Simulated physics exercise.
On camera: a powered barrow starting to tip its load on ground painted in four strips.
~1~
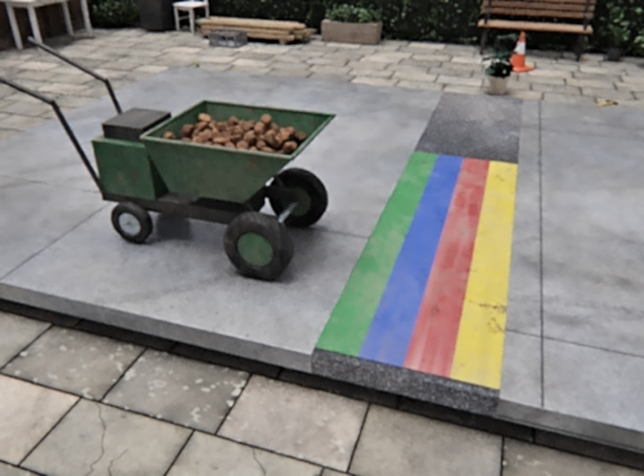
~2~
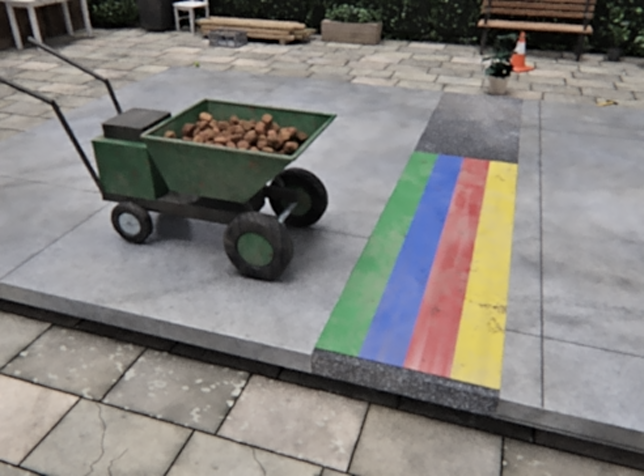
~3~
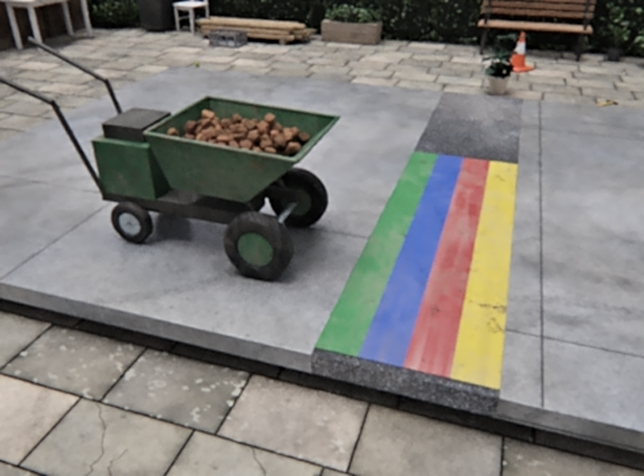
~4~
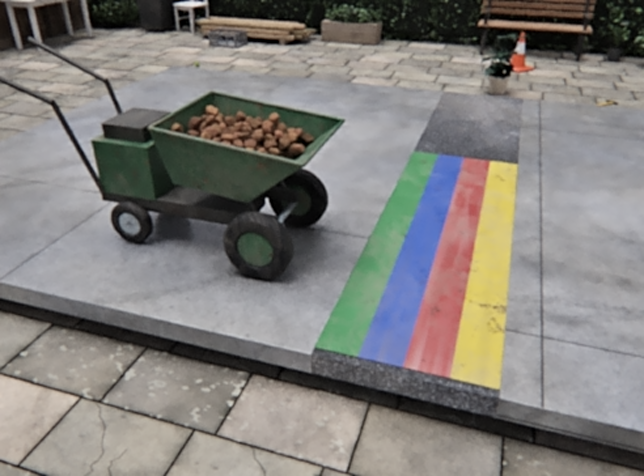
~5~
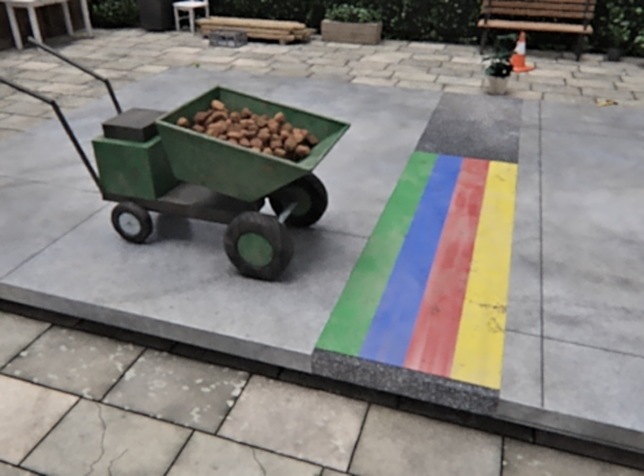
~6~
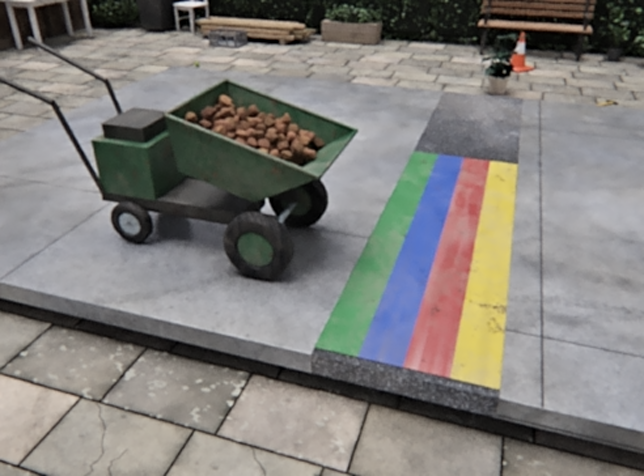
A green wheeled barrow loaded with brown lumps stood still on a grey slab beside green, blue, red and yellow stripes, then its skip gradually tilted forward to the right, its back end rising.
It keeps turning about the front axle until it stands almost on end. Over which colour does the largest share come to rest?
The blue one gets the largest share.
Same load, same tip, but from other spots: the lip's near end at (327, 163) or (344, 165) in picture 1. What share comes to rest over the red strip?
The first gives 30 %, the second 30 %.
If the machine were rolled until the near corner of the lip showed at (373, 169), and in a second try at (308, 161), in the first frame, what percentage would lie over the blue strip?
Near 0 % and 30 %.
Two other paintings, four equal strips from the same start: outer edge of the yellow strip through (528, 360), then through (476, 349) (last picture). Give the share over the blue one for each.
The first gives 40 %, the second 30 %.
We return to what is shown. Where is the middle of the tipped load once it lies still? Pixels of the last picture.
Near (422, 268).
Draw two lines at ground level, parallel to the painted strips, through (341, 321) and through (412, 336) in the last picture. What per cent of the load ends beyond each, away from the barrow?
About 80 and 30 per cent.
Shortly afterwards, skip tipped steeply; the whole lot in the skip.
Next, skip tipped right over; the bulk in the skip; a little over the green strip; near a quarter over the blue strip.
Some moments later, skip tipped right over; near a quarter in the skip; a little over the green strip; near a third over the blue strip; near a quarter over the red strip; a little over the yellow strip; only a few off the paint.
In the end, skip tipped right over; near a quarter in the skip; a little over the green strip; near a third over the blue strip; near a quarter over the red strip; a little over the yellow strip; a little off the paint.
